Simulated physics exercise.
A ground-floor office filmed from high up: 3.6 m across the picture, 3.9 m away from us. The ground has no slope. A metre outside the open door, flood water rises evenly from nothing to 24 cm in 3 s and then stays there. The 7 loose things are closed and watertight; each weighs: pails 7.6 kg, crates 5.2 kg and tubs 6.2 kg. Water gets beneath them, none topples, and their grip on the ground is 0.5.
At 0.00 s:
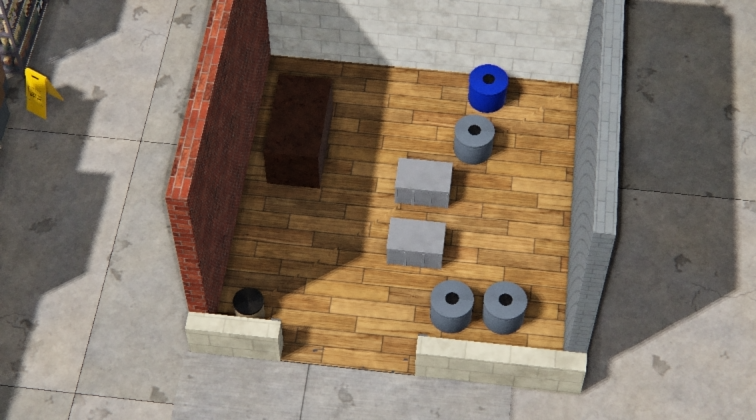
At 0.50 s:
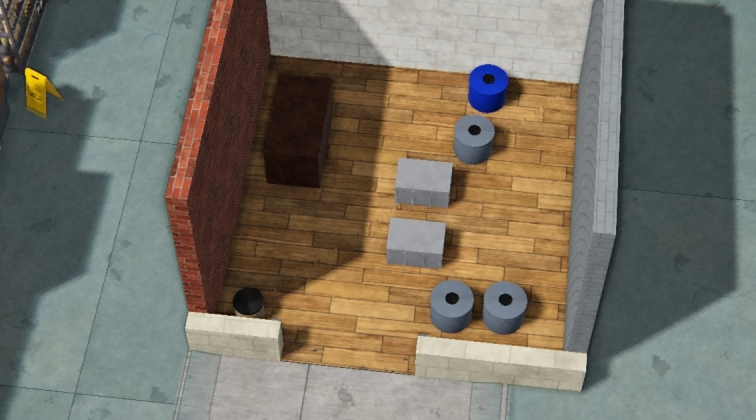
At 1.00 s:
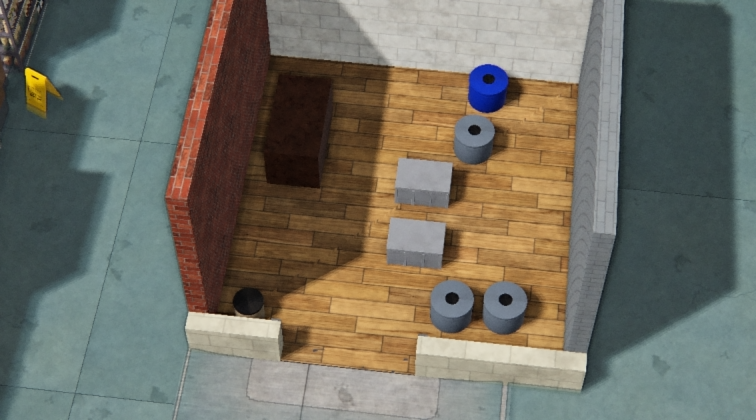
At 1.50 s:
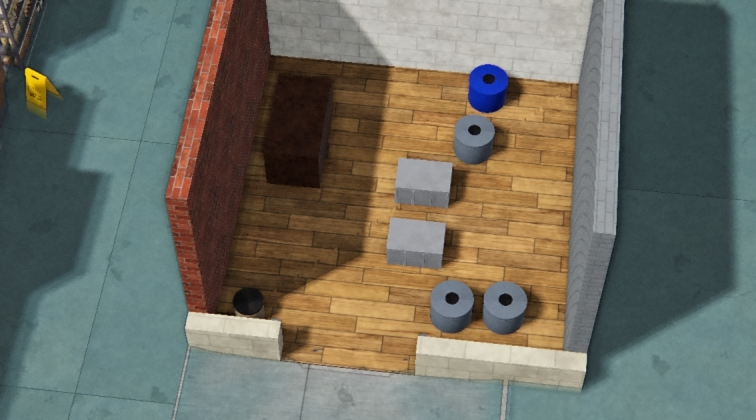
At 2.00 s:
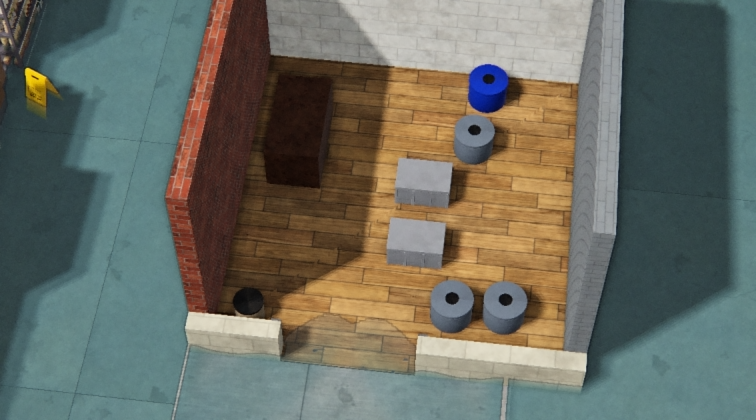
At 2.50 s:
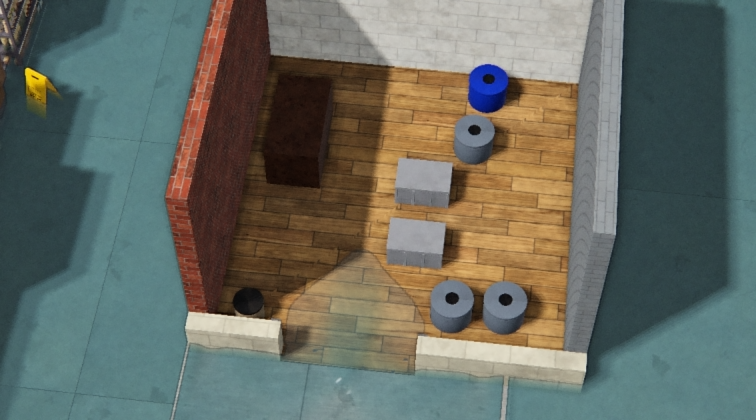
Water spreads over the paving around a roofless room, then enters through the doorway.
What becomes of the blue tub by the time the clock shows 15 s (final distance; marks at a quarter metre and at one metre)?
Blue tub travels far.
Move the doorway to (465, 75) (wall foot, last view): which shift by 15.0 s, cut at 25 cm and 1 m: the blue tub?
In that case the blue tub gets carried off.
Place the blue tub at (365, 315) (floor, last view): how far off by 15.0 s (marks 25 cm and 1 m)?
It ends far away.
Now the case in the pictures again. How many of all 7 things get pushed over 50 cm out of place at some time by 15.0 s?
I count 7.
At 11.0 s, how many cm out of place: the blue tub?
Roughly 300 cm by then.
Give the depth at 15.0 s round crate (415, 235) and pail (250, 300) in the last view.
About 15 and 19 cm.
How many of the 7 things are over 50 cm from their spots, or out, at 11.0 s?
I count 6.
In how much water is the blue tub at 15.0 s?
Roughly 12 cm.
After 3.5 s the blue tub is near (489, 79), 0.0 m from its start, aground; 0 afloat.
After 6.8 s the blue tub is near (520, 79), 0.4 m from its start, afloat; 4 afloat.
After 11.0 s the blue tub is near (547, 289), 2.9 m from its start, afloat; 6 afloat.
After 15.0 s the blue tub is near (454, 210), 1.9 m from its start, afloat; 7 afloat.
